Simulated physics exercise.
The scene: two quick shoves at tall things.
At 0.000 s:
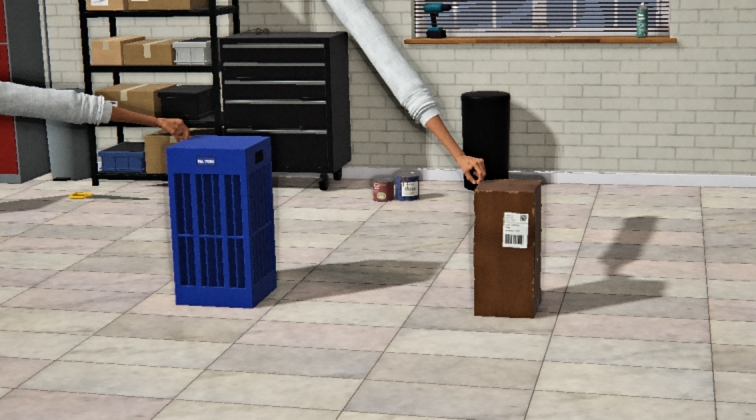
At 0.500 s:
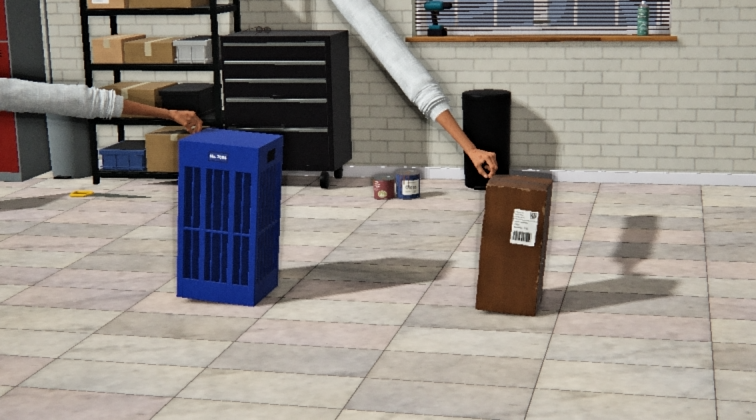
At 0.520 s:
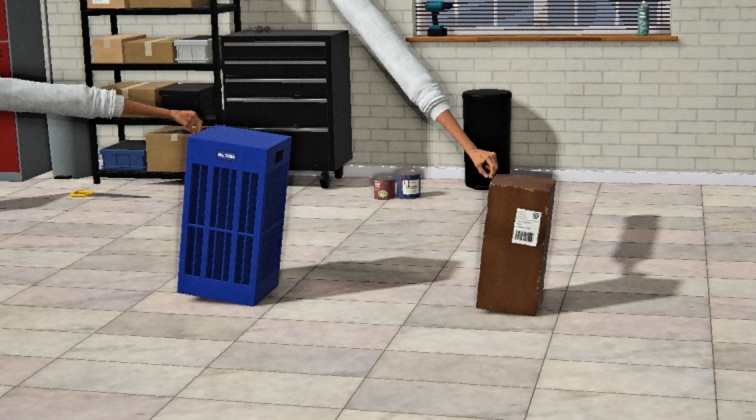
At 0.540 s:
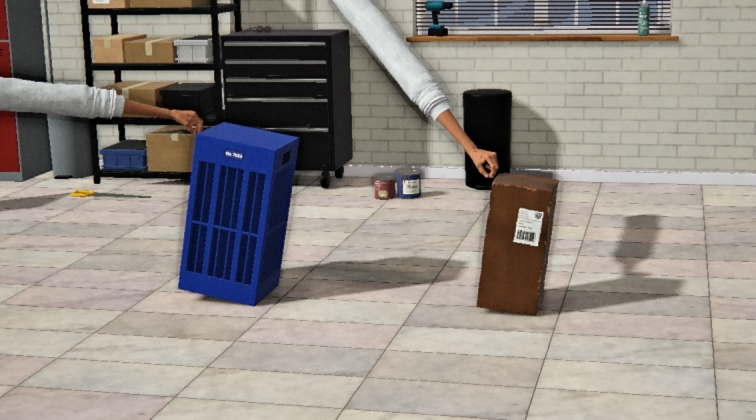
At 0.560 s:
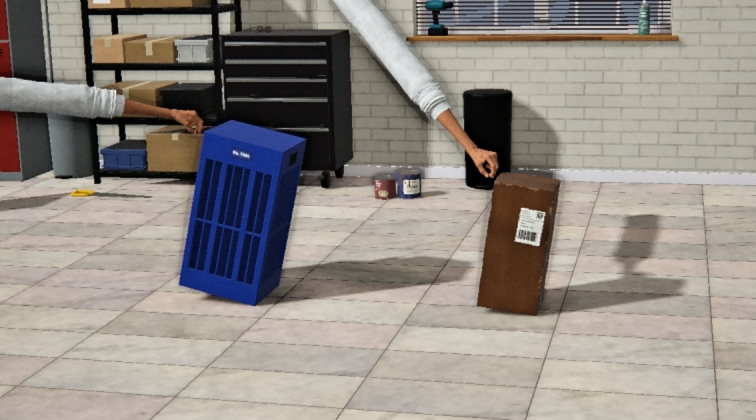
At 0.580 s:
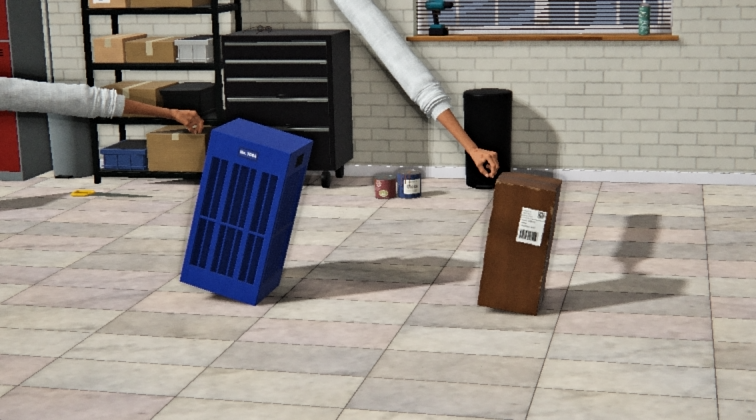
A tall blue crate on the left leaned steadily farther to the right after a hand pushed its top, while another hand nudged a brown parcel, which leaned slightly the same way.
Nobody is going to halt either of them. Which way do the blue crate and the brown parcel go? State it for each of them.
Well, the blue crate goes over, and as for the brown parcel, it recovers its balance.
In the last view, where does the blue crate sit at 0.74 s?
Estimated centre: (274, 210).
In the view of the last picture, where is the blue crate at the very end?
You'll find it close to (343, 260).
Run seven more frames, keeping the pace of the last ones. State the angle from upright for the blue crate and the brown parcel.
At that point the first is 30° off upright and the second 8°.
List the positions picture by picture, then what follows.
Blue crate (223, 220) upright; brown parcel (508, 248) upright, in the first frame.
Blue crate (230, 216) 5° off upright; brown parcel (514, 244) 5° off upright, in the second frame.
Blue crate (235, 214) 8° off upright; brown parcel (516, 244) 6° off upright, in the third frame.
Blue crate (239, 213) 10° off upright; brown parcel (518, 243) 7° off upright, in the fourth frame.
Blue crate (243, 212) 13° off upright; brown parcel (519, 243) 8° off upright, in the fifth frame.
Blue crate (247, 211) 16° off upright; brown parcel (520, 242) 8° off upright, in the sixth frame.
After 0.74 s, blue crate 34° off upright near (274, 210); brown parcel 6° off upright near (517, 243).
After 0.88 s, blue crate 52° off upright near (300, 219); brown parcel 3° off upright near (507, 244).
After 1.02 s, blue crate 78° off upright near (332, 244); brown parcel upright near (508, 245).
In the end (1.7 s), the blue crate goes down on its side, near (343, 260); the brown parcel returns to its base, near (510, 246).
